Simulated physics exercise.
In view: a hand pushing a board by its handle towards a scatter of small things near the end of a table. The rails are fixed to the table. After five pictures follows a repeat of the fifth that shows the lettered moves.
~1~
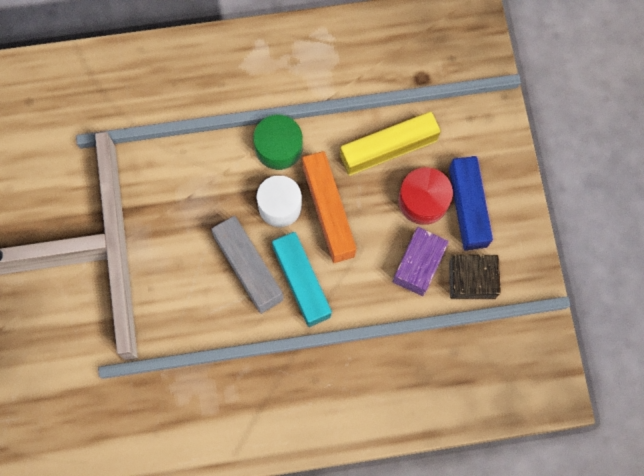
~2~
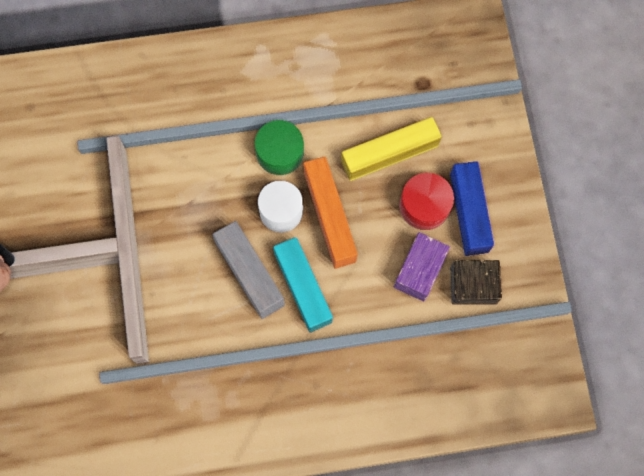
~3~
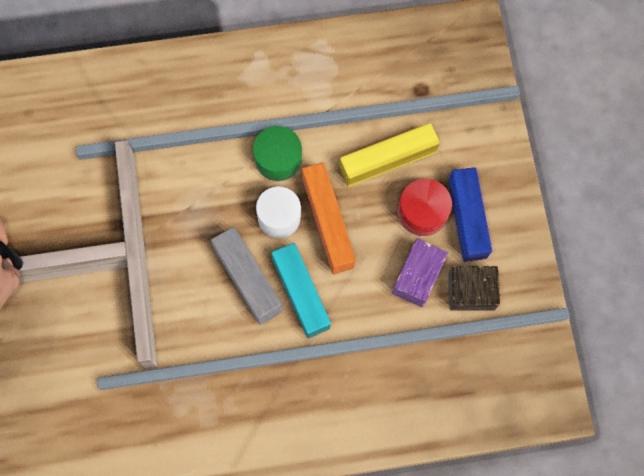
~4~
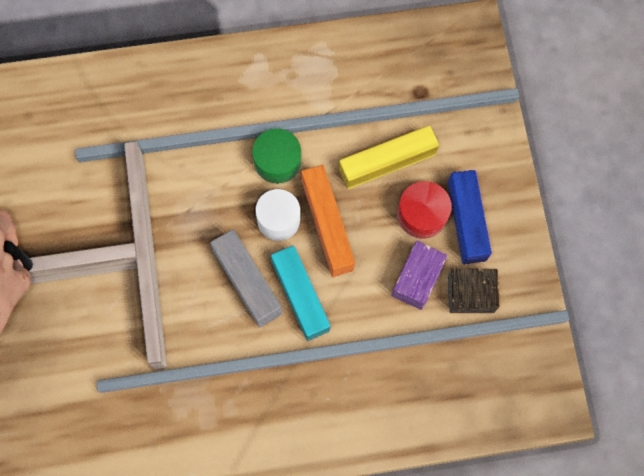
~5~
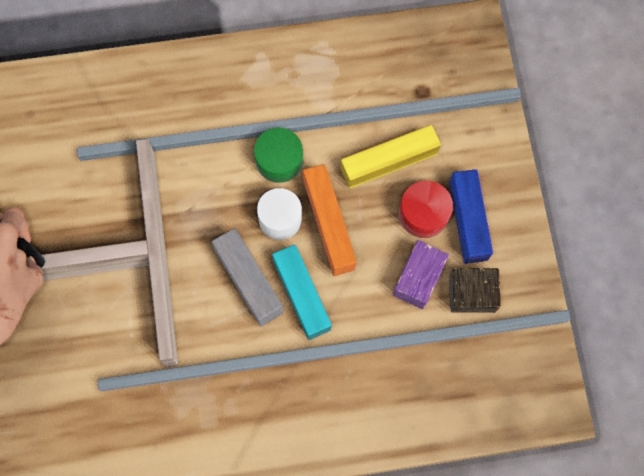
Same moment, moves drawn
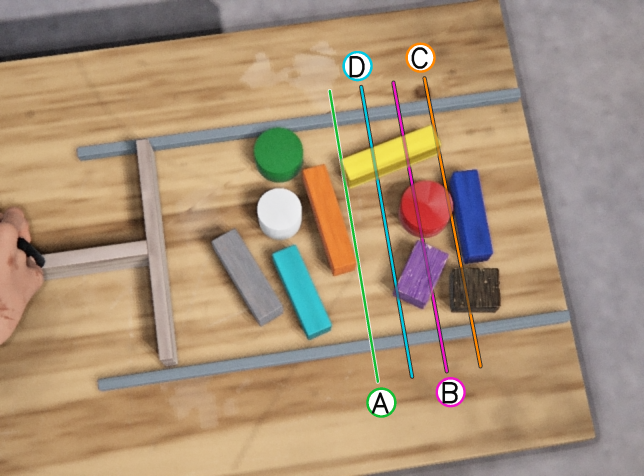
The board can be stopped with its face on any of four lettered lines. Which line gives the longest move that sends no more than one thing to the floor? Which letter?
Stop at B.
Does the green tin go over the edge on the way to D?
No.
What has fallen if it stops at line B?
It is the blue stick.
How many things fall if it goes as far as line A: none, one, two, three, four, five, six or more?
The count is none.
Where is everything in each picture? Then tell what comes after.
The first picture shows yellow stick (390, 144); blue stick (470, 203); black block (475, 277).
The second picture shows board (123, 243); orange bar (330, 212).
The third picture shows board (131, 247); red tin (425, 208).
The fourth picture shows board (142, 249); turquoise stick (300, 294).
The fifth picture shows board (154, 246); white tin (280, 214); yellow stick (390, 157); blue stick (470, 217).
On the marked copy, A at (353, 230); B at (419, 221); C at (451, 216); D at (386, 226).
Taking B. A third of the way, board (250, 232); turquoise stick (309, 292); grey bar (277, 275).
Two thirds of the way, board (347, 219); blue stick (485, 214); black block (483, 293).
When it is over, board (418, 209); blue stick over the edge; black block (549, 282); one fallen.
As for the rest, A is within the limit but short; C drops four; D is within the limit but short.
